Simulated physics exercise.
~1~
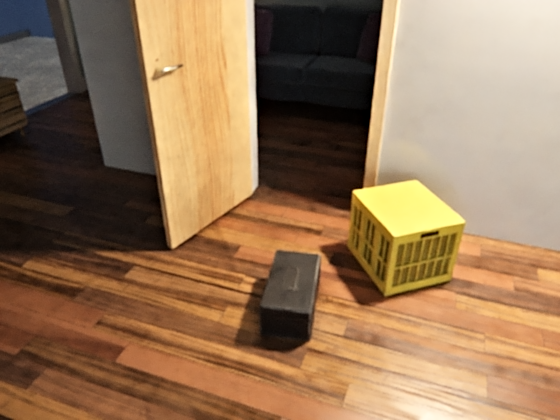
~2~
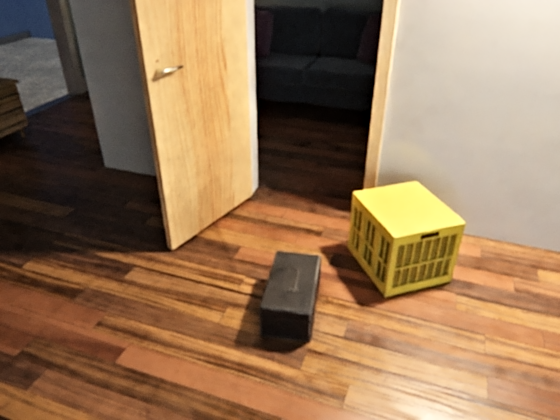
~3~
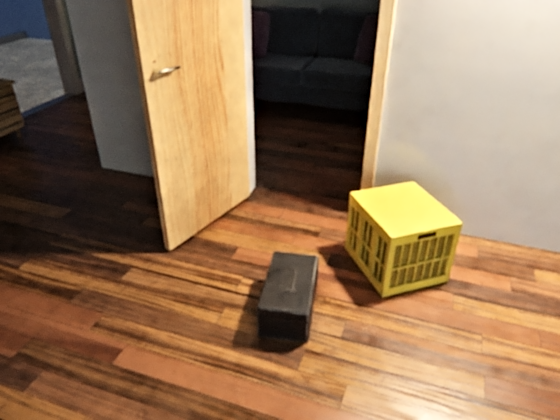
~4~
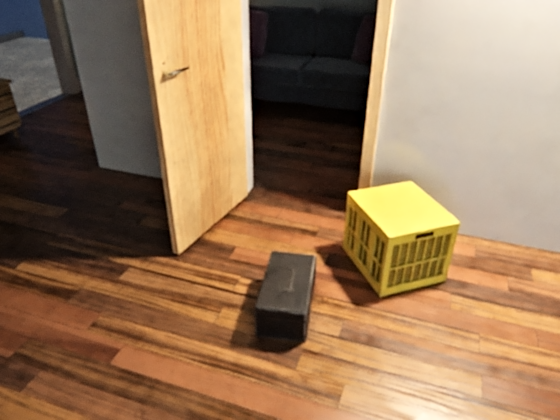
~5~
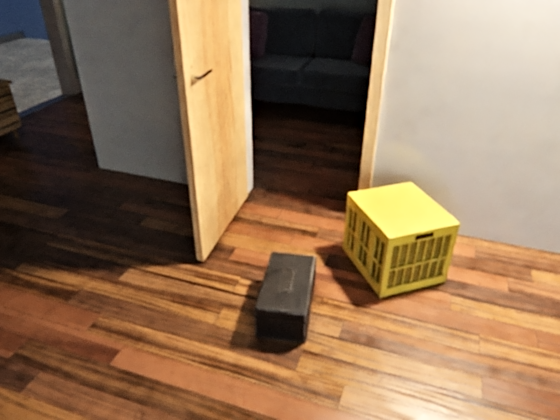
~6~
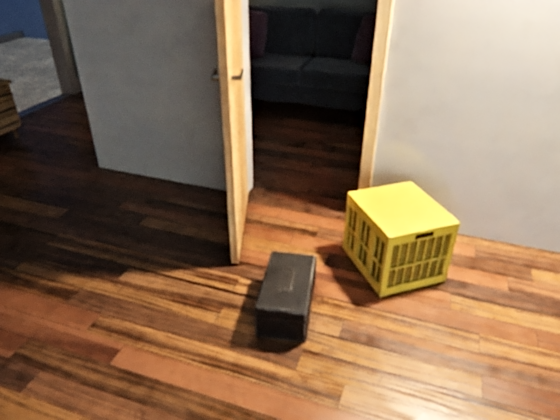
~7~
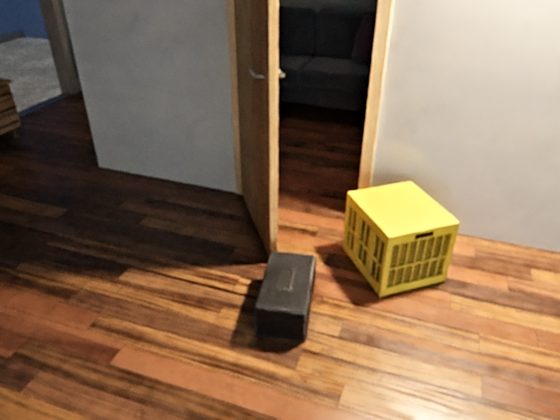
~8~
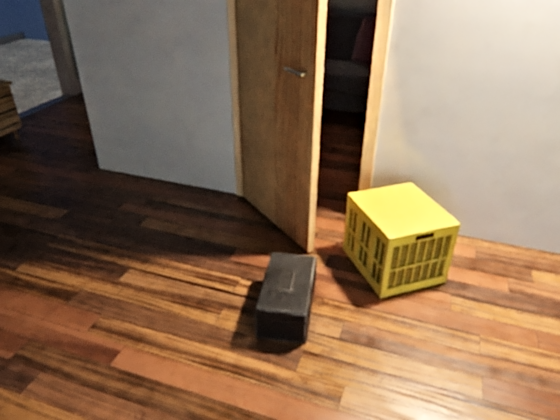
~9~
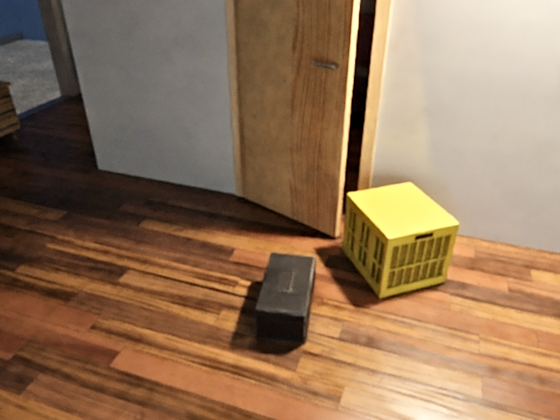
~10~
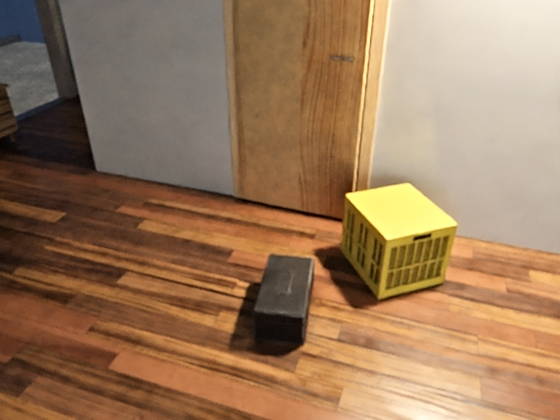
Wooden door swinging slowly to the right past a black toolbox and a yellow chest on a wood floor, closing fully.
